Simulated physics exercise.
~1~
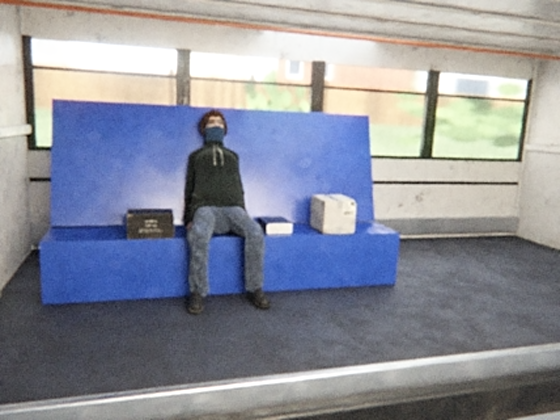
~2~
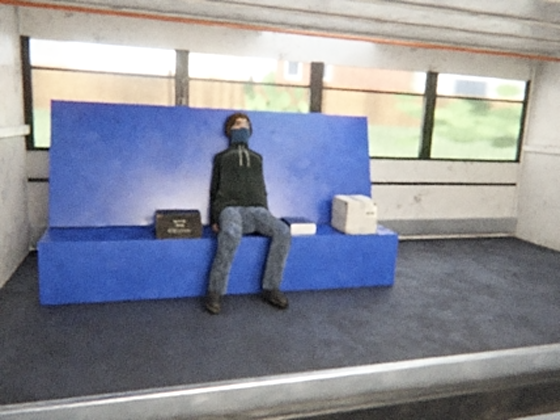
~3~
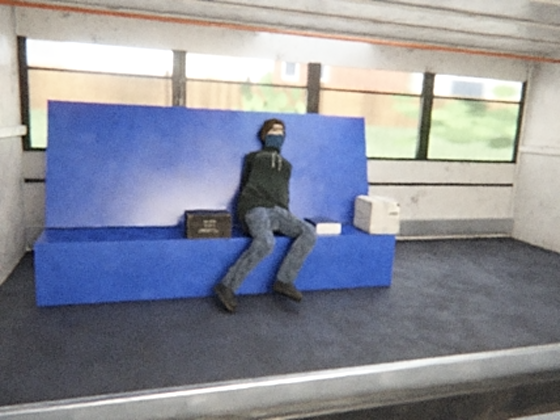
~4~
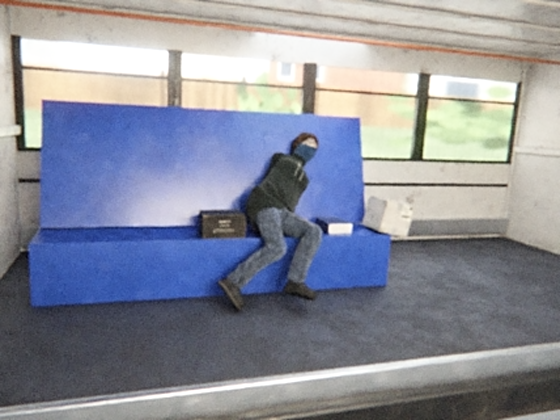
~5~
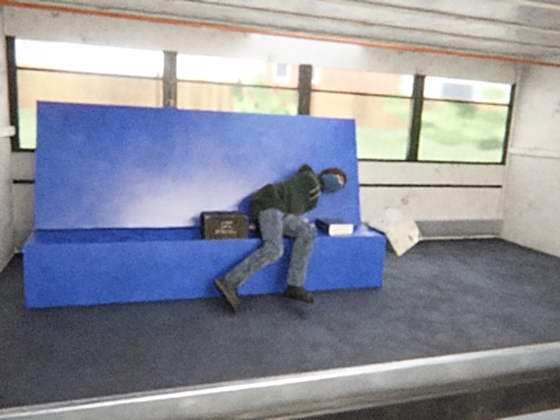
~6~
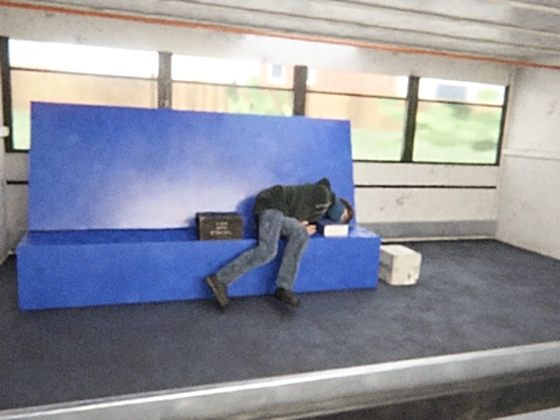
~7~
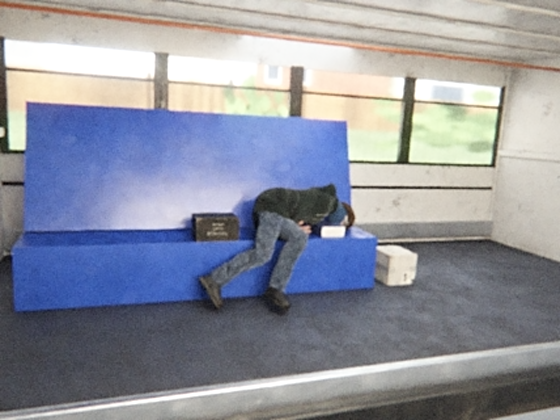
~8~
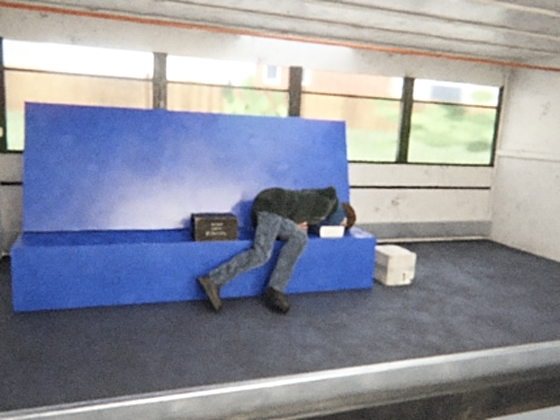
A masked person slides right and slumps over on a blue bench as a white box falls off.
